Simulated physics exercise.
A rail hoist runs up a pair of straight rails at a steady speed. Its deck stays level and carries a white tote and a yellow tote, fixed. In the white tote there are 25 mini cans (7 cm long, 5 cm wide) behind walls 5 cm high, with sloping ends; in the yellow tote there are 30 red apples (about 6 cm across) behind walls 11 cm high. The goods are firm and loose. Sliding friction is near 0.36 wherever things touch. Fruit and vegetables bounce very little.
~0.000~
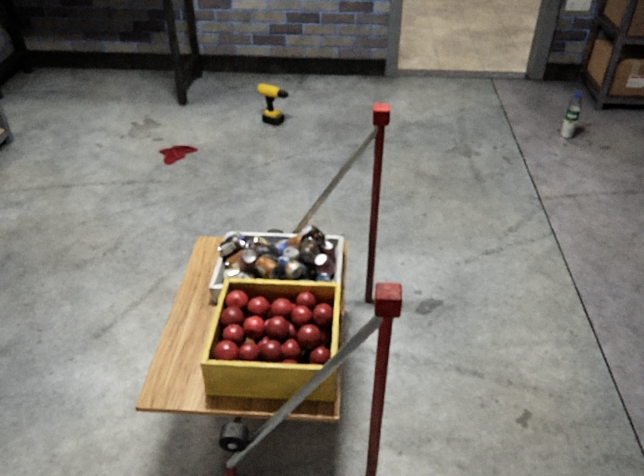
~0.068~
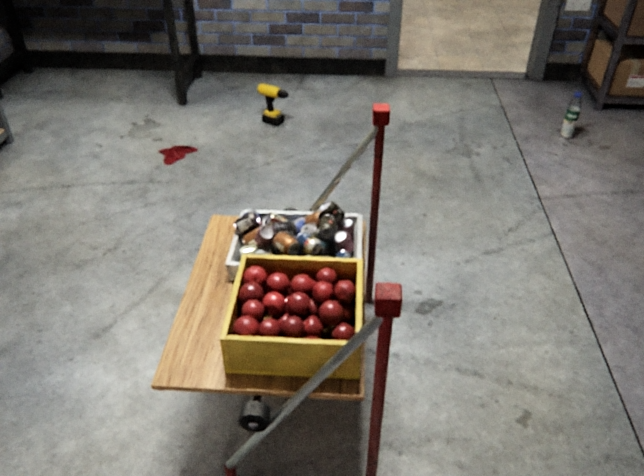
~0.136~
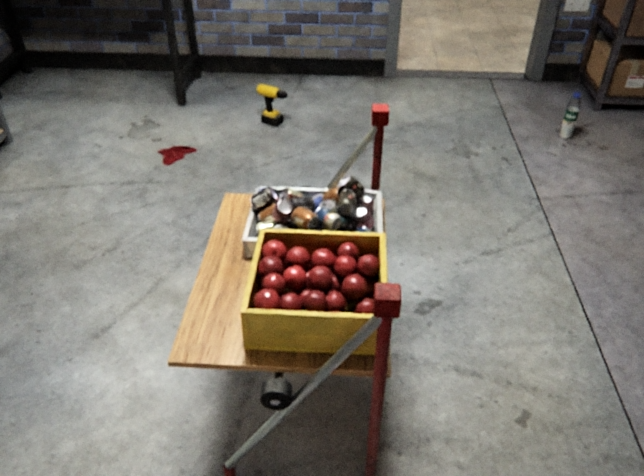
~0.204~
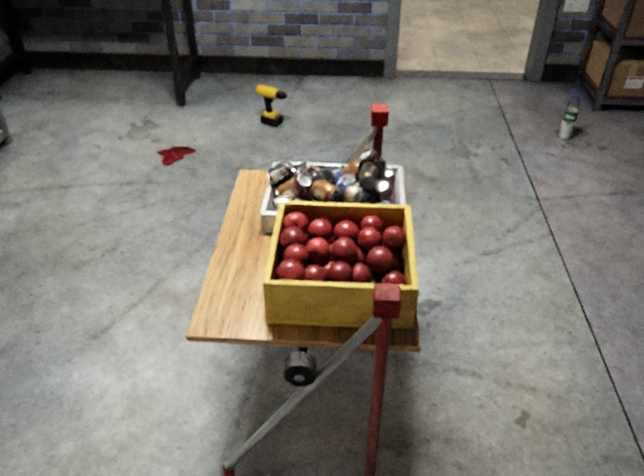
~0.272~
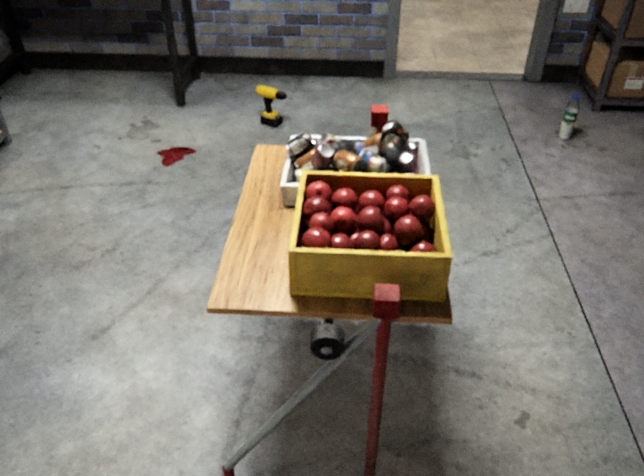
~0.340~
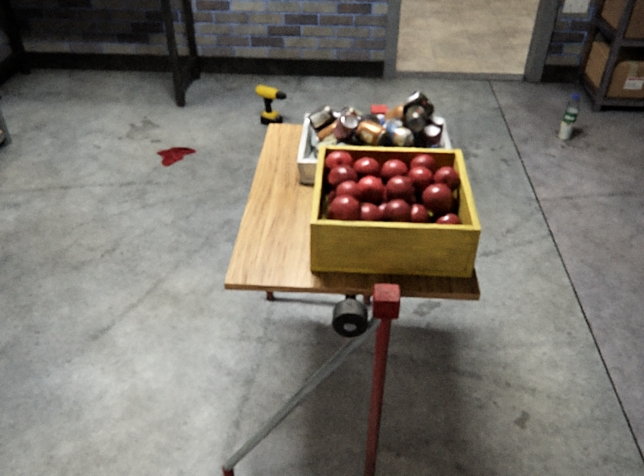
A wooden board carrying a yellow box of red apples, with a white tote of small mixed-colour cans behind it, sits low between two red posts with slanting grey bars, seen from above in a concrete-floored workshop. A yellow drill, a red cloth and a bottle lie or stand beyond, before a brick wall. The board rises steadily rightward, its load riding along, while the camera stays still.
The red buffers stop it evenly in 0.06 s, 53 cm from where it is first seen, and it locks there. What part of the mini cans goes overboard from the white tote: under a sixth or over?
Out of the white tote go over a sixth of the mini cans.
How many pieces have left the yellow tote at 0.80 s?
About: Yellow tote 1.
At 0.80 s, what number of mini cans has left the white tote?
Roughly 8 of them.
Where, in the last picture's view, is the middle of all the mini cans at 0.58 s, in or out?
Around (423, 133).
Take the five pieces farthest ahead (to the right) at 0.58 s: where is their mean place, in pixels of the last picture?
At about (481, 144).
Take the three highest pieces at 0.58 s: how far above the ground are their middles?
About 92 cm.
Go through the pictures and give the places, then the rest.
In the first picture (places track the rim corner closest to us here), white tote (its farthest corner) (230, 233); yellow tote (330, 368); 0 cm travelled; all still inside.
In the second picture, white tote (245, 211); yellow tote (356, 343); 11 cm travelled.
In the third picture, white tote (260, 187); yellow tote (382, 317); 22 cm travelled.
In the fourth picture, white tote (277, 163); yellow tote (412, 287); 33 cm travelled.
In the fifth picture, white tote (295, 136); yellow tote (445, 255); 44 cm travelled.
In the sixth picture, white tote (310, 114); yellow tote (474, 228); 53 cm travelled; all still inside.
After 0.42 s, the white tote has all 25 and the yellow tote has all 30.
After 0.58 s, the white tote is down by 6 of 25 and the yellow tote is down by 1 of 30.
After 0.80 s, the white tote is down by 9 of 25 and the yellow tote is down by 1 of 30.
Final count (at 1.35 s), the white tote is down by 9 of 25 and the yellow tote is down by 1 of 30. Asked share, 9 of 25, 36 per cent.
